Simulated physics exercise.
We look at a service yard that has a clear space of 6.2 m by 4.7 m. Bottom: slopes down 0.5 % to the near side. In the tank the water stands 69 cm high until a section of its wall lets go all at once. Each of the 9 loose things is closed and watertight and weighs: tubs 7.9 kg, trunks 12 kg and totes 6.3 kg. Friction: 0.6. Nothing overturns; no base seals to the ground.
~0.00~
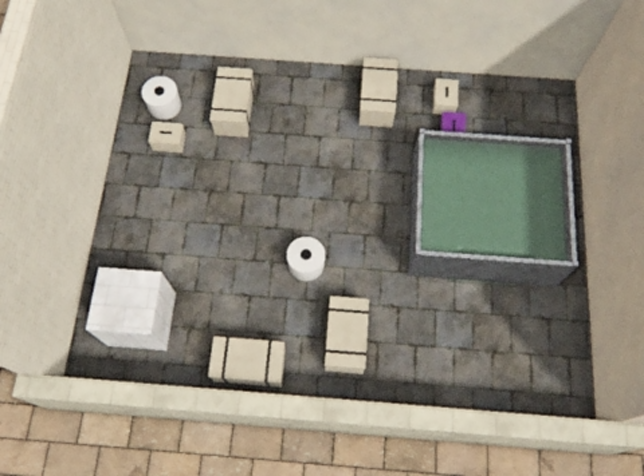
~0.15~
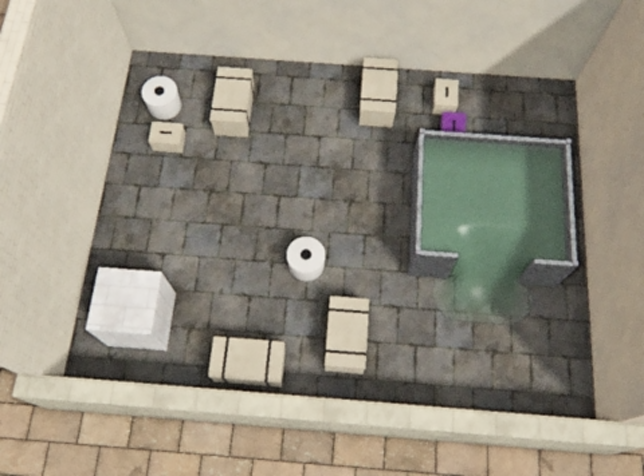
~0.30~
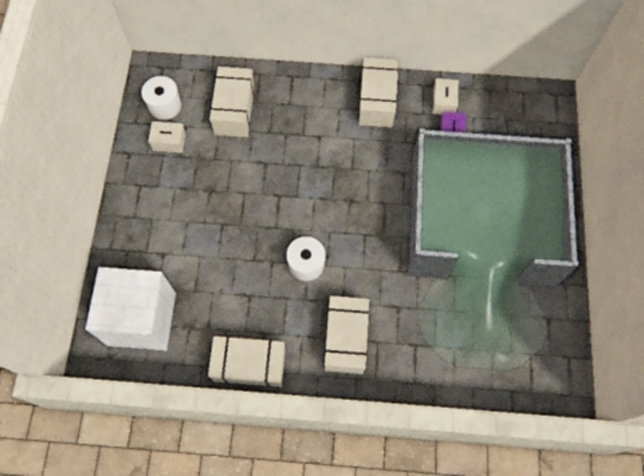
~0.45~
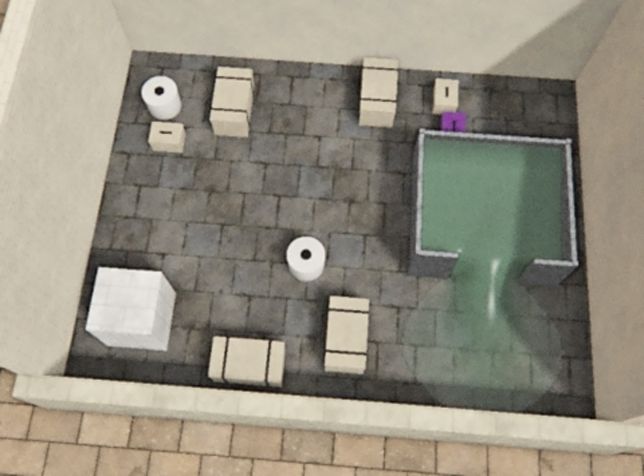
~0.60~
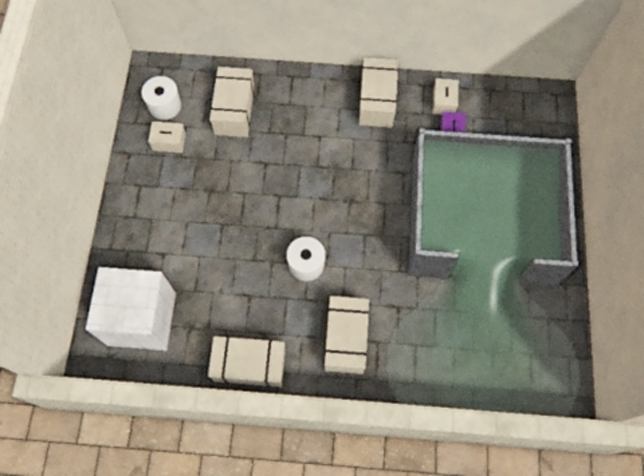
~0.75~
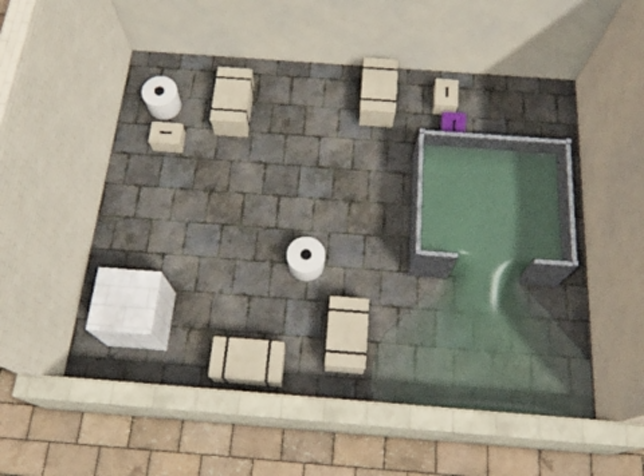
A large walled tank of green water stands at the right of a grey-paved, pale-walled yard, seen from high above by a still camera. Behind it sit a small purple tote and a cream box, with cream trunks, two white cylinders and a white block around the floor. A gap opens in the tank's near wall, and water pours out, spreading across the paving to the near wall and sideways, while the objects stay still.
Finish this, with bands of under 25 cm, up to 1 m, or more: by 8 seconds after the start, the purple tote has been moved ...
... under 25 cm.
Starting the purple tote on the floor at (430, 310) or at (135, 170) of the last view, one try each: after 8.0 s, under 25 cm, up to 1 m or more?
Try one, it covers a moderate distance; try two, it is swept a long way.
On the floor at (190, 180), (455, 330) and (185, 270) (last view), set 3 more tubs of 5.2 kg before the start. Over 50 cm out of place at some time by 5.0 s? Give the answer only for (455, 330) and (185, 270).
Order kept: Exceeds it, exceeds it.
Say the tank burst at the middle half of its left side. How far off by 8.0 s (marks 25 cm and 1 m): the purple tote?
Well, the purple tote keeps its spot.
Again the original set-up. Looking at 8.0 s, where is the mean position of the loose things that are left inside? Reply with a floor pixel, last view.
Centre of the remaining things: Roughly (319, 157).
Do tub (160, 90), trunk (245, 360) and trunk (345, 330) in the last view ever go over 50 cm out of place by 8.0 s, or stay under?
Beyond, beyond, beyond.
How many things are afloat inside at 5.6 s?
The count is 2.
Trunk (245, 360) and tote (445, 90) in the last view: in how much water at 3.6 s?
I'd put it at 9 cm and 0 cm respectively.
After 1.6 s the purple tote is near (454, 126), 0.0 m from its start, aground; 0 afloat.
After 3.6 s the purple tote is near (454, 126), 0.0 m from its start, aground; 1 afloat.
After 5.6 s the purple tote is near (454, 126), 0.0 m from its start, aground; 2 afloat.
After 8.0 s the purple tote is near (454, 126), 0.0 m from its start, aground; 6 afloat.
